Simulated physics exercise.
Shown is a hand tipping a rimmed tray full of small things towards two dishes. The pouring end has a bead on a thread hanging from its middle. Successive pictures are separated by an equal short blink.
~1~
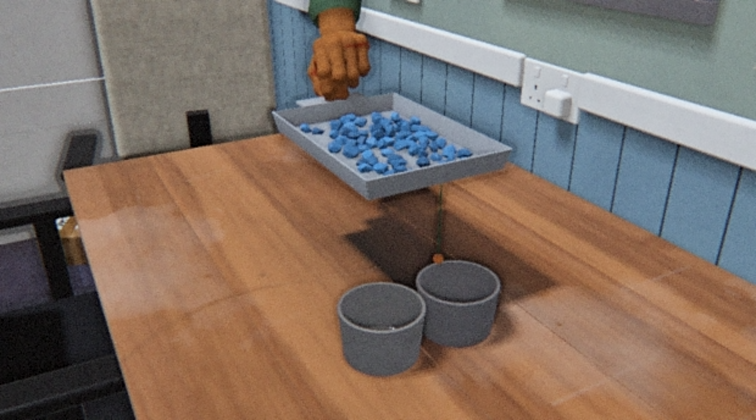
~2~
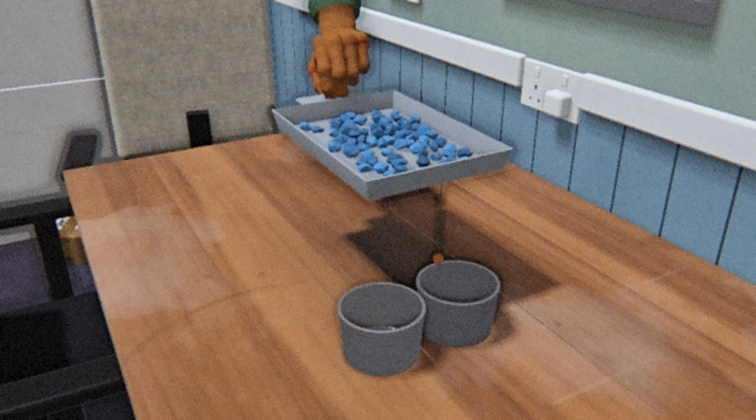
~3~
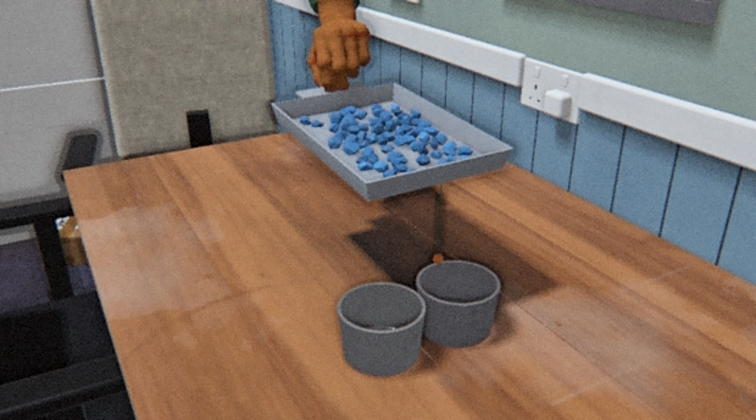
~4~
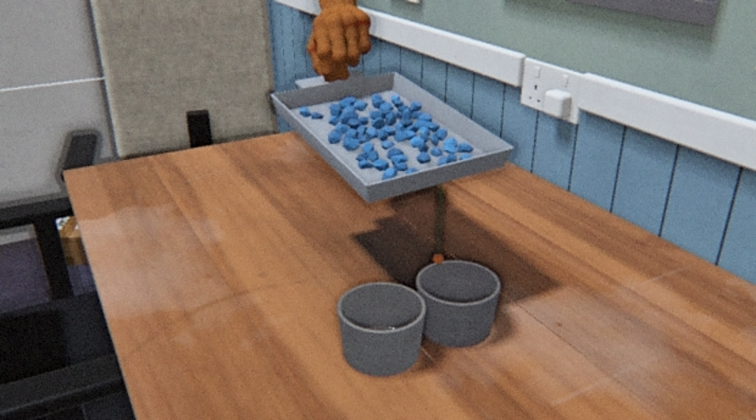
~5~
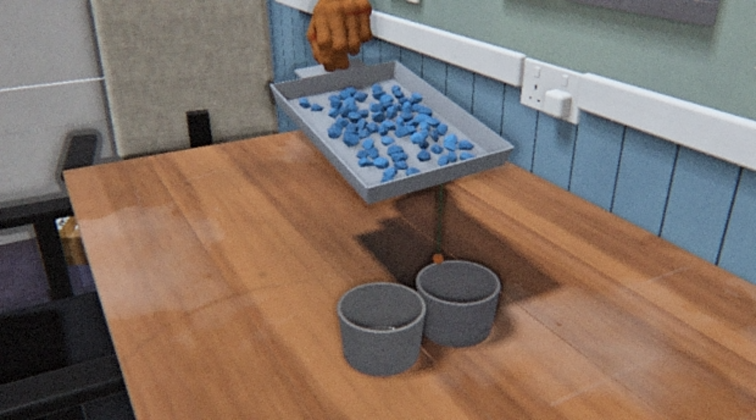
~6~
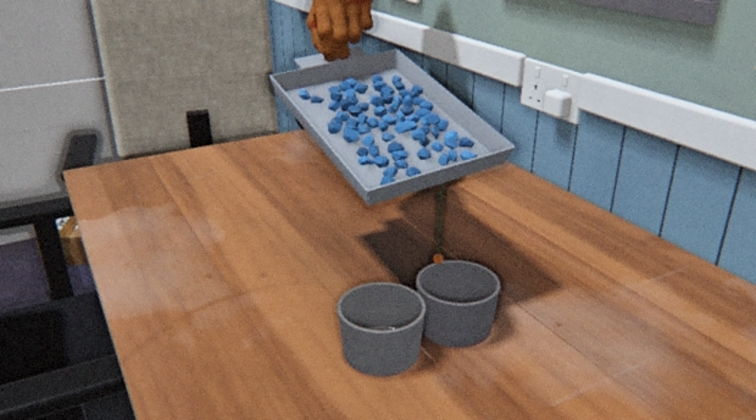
The footage shows a hand above a grey rimmed tray of small blue stones over a wooden table with two dark dishes; the hand and the tray's far end rise gradually, steepening the tray's slant, while the dishes stay still.
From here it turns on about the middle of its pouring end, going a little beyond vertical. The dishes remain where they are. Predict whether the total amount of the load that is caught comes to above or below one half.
The total caught comes to above one half.
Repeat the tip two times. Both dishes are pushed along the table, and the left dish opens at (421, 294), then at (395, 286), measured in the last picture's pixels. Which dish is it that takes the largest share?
Result, first place: The lefthand one; second place: The lefthand one.
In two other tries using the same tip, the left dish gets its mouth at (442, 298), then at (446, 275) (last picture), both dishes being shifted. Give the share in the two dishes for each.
First some 50, then 0 per cent.
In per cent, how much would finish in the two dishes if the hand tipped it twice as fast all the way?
Close to 60 per cent.
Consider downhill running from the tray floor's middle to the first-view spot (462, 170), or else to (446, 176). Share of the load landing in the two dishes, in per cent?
Shares: About 20 in a hundred, then about 30 in a hundred.
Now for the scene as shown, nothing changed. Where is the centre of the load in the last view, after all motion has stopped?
Around (391, 343).
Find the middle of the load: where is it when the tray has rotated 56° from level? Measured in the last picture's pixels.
I'd mark it close to (405, 150).
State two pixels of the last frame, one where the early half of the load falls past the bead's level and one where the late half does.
Starting near (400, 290), moving on to near (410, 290).
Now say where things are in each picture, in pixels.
Corners of the pouring end near (369, 177) and (505, 148), level; middle of the load near (388, 142), aquarium stones; left dish near (403, 348); right dish near (481, 320); bead on its thread near (438, 259), in the first frame.
Corners of the pouring end near (369, 178) and (505, 148), level; middle of the load near (388, 141), in the second frame.
Corners of the pouring end near (369, 179) and (505, 147), tipped barely, lowest at the left corner; middle of the load near (388, 137), in the third frame.
Corners of the pouring end near (369, 181) and (506, 146), tipped a little, lowest at the left corner; middle of the load near (389, 131), in the fourth frame.
Corners of the pouring end near (369, 184) and (507, 146), tipped a little, lowest at the left corner; middle of the load near (389, 126), in the fifth frame.
Corners of the pouring end near (370, 186) and (507, 145), tipped a little, lowest at the left corner; middle of the load near (389, 120); left dish near (403, 348); right dish near (481, 320), in the sixth frame.
Shortly afterwards, tray tipped steeply; the whole lot on the tray.
Next, tray tipped right over; near two thirds on the tray; a little in the left dish; a little outside both; near a quarter in the air.
Some moments later, tray tipped past a quarter turn; near two thirds in the left dish; a little in the right dish; near a quarter outside both.
In the end, tray tipped past a quarter turn; near two thirds in the left dish; a little in the right dish; near a quarter outside both.
